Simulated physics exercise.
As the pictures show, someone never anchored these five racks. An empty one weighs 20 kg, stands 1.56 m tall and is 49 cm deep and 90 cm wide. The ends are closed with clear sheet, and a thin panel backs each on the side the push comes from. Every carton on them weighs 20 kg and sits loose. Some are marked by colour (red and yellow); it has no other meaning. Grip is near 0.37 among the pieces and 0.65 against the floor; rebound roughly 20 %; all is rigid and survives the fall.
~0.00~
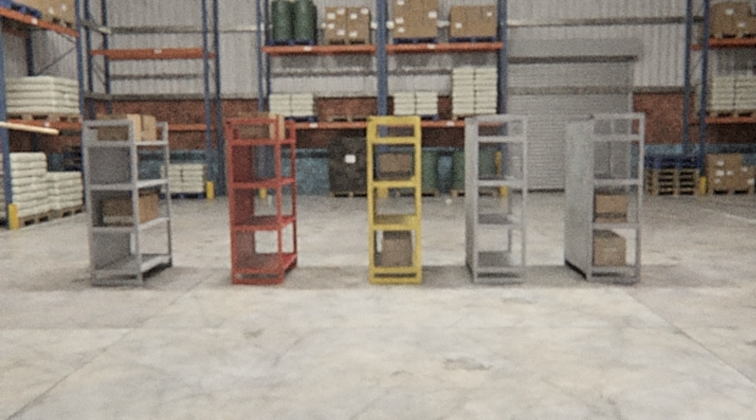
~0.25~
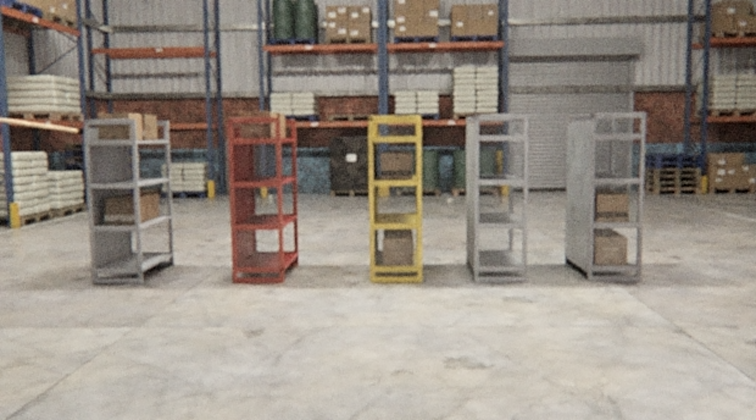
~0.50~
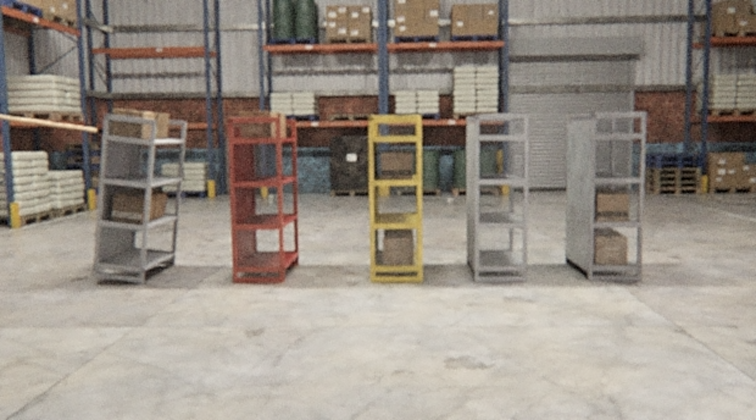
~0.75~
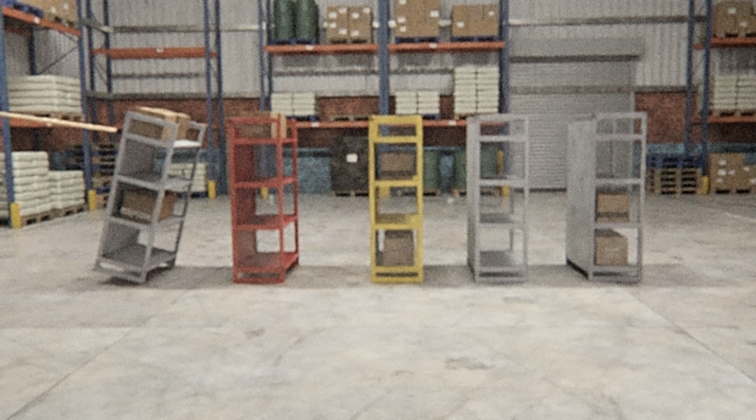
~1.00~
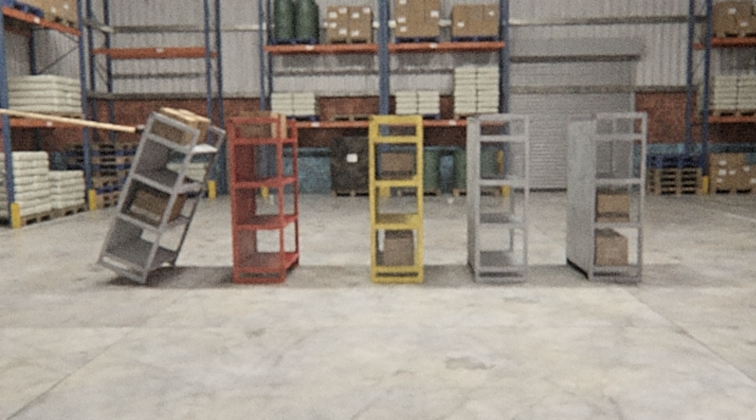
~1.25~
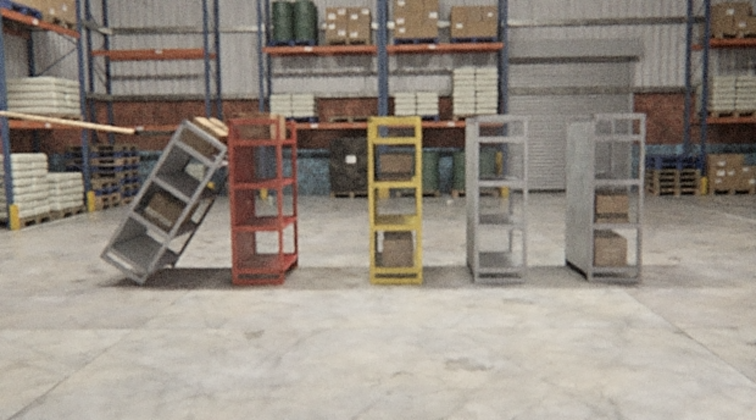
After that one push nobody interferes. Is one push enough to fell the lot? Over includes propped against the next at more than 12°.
All go over.
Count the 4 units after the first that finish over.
The count is 4.
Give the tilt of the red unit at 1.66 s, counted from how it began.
Some 15°.
After 1.66 s, 4 cartons spilt or dropped; 1 of the 4 other units over; red unit leaning 14°.
After 2.34 s, 6 cartons spilt or dropped; 2 of the 4 other units over; red unit leaning 47°; yellow unit leaning 23°.
After 3.26 s, 8 cartons spilt or dropped; 4 of the 4 other units over; red unit leaning 65°; yellow unit leaning 55°.
At rest (4.2 s), 10 cartons spilt or dropped; 4 of the 4 other units over; red unit leaning 68°; yellow unit leaning 64°. Not one is left standing. As the last picture would show them, middles, red unit near (354, 223), yellow unit near (486, 218).
